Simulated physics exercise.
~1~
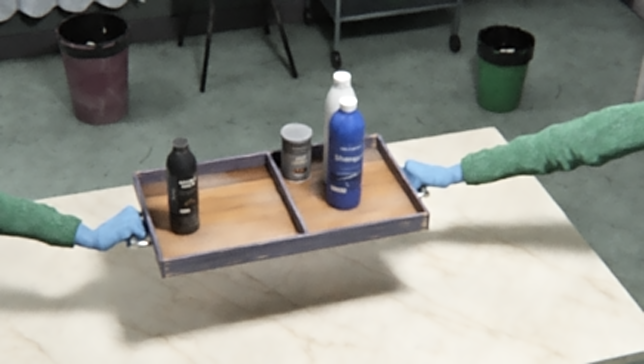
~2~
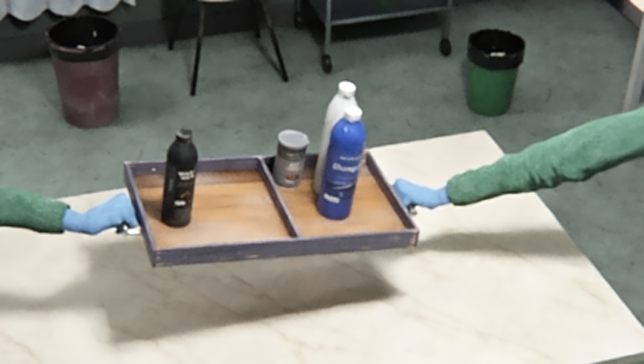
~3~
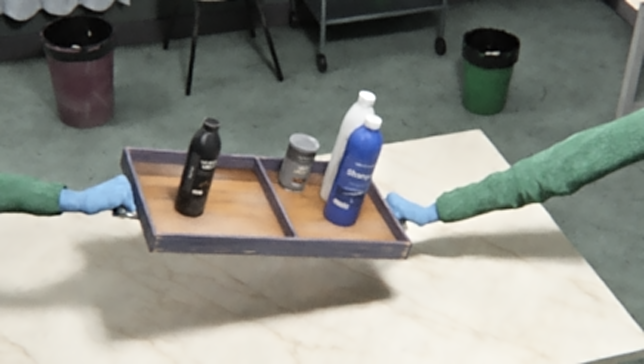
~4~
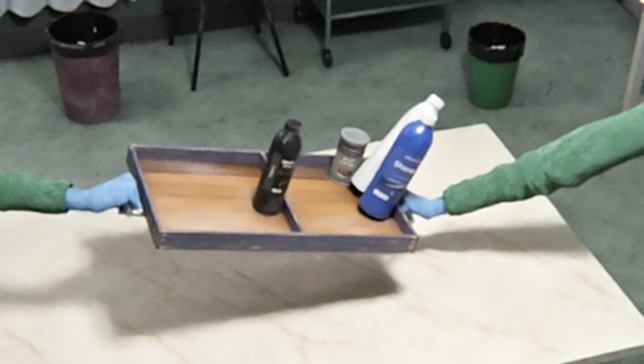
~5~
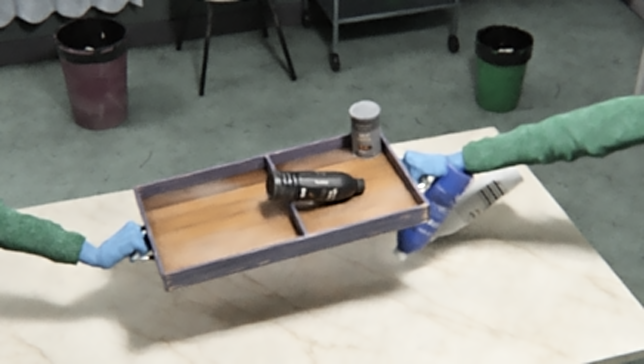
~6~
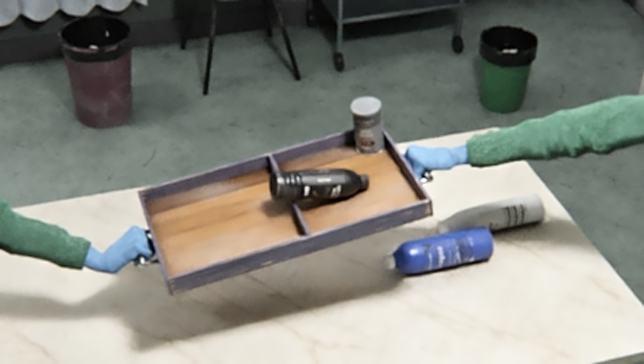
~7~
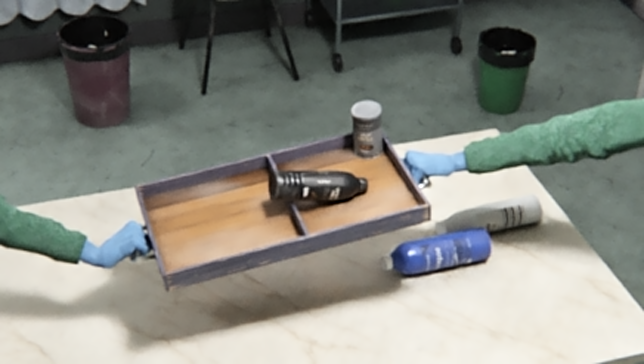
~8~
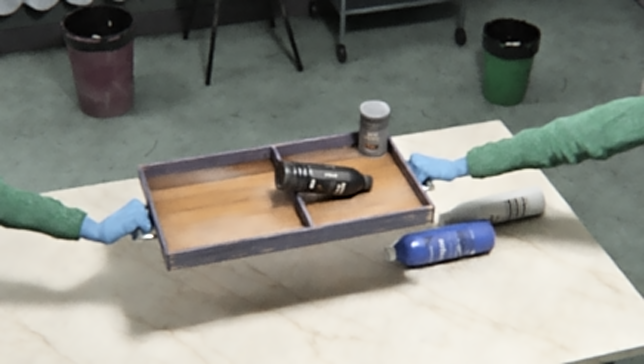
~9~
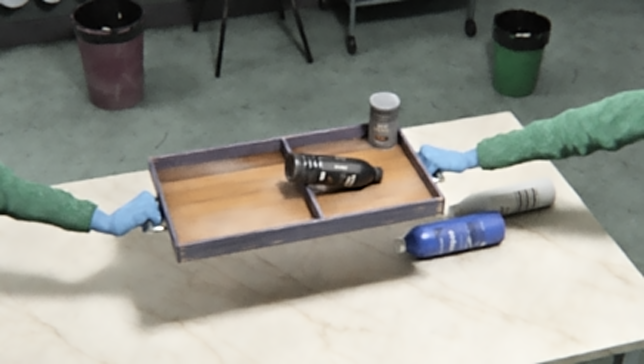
Two blue-gloved hands in green sleeves hold a wooden tray with a grey rim and cross bar above a pale marbled table, seen from slightly above in a room with a green-grey floor and two bins. A black bottle stands on the left, with a grey tin, a white bottle and a blue bottle on the right. The tray dips to the right, and everything leans and slides that way. The white and blue bottles tumble over the right edge onto the table, while the black bottle topples across the cross bar. The tray tips left, then levels, with the tin still upright in the back right corner.
